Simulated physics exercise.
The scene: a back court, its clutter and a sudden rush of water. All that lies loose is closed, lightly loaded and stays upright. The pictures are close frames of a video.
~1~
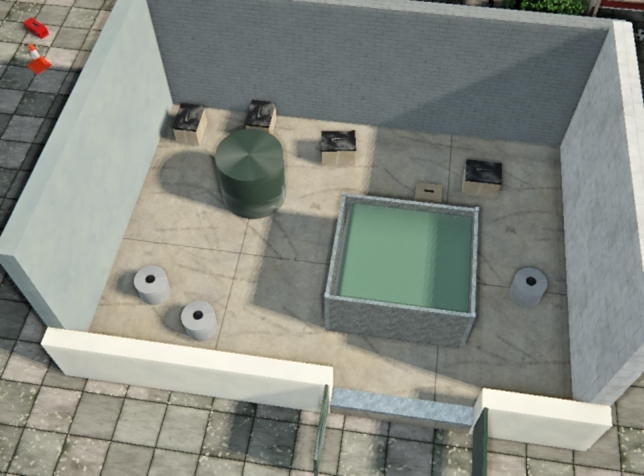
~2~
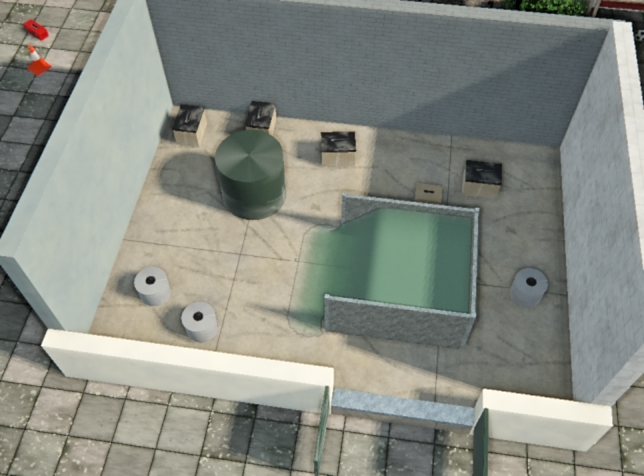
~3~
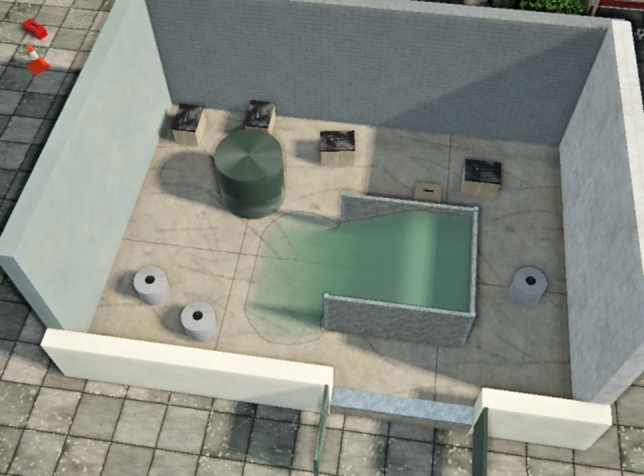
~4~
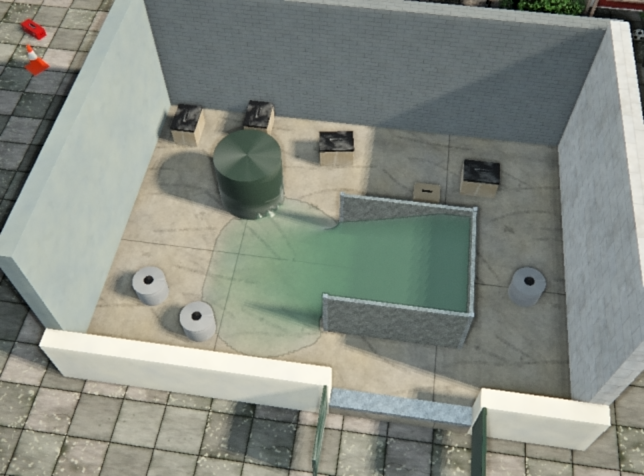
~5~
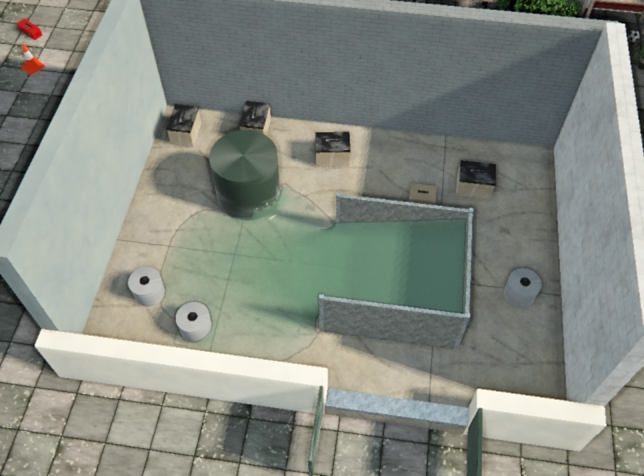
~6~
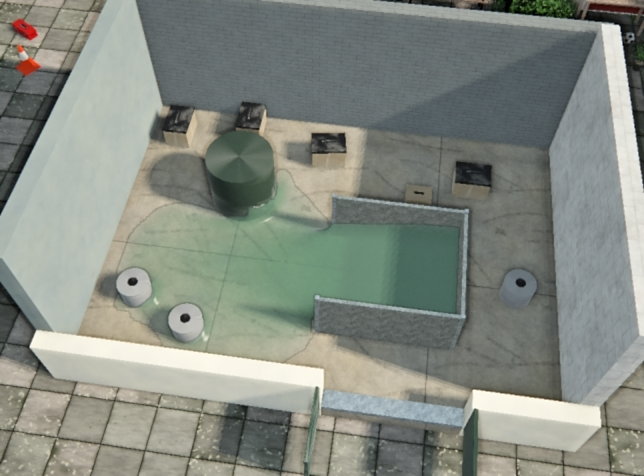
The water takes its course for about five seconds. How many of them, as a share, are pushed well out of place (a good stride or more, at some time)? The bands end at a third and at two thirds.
It is between one and two thirds.
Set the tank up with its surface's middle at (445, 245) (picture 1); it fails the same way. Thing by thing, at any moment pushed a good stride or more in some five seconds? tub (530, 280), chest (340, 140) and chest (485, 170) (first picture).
In turn: Short of that, pushed that far, under that.
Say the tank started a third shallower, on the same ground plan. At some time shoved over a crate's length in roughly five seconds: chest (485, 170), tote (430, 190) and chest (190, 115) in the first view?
In turn: Under that, no, yes.
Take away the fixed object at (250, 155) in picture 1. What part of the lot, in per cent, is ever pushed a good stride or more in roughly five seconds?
Near 90 in a hundred.
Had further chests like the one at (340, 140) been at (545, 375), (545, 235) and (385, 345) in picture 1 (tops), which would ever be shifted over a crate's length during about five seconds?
One after the other: No, never so far, shifted that much.
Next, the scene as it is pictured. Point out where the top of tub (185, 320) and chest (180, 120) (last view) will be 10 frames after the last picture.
At about (95, 310) and (199, 104).
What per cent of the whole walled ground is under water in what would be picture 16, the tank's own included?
About 55 per cent.
A moment on, 2 of 8 are well off their spots; 2 afloat.
Next, 1 of 8 are well off their spots; 3 afloat.
Later, 4 of 8 are well off their spots; 4 afloat.
In the end, 5 of 8 are well off their spots, and 5 have been at some point; 5 afloat.
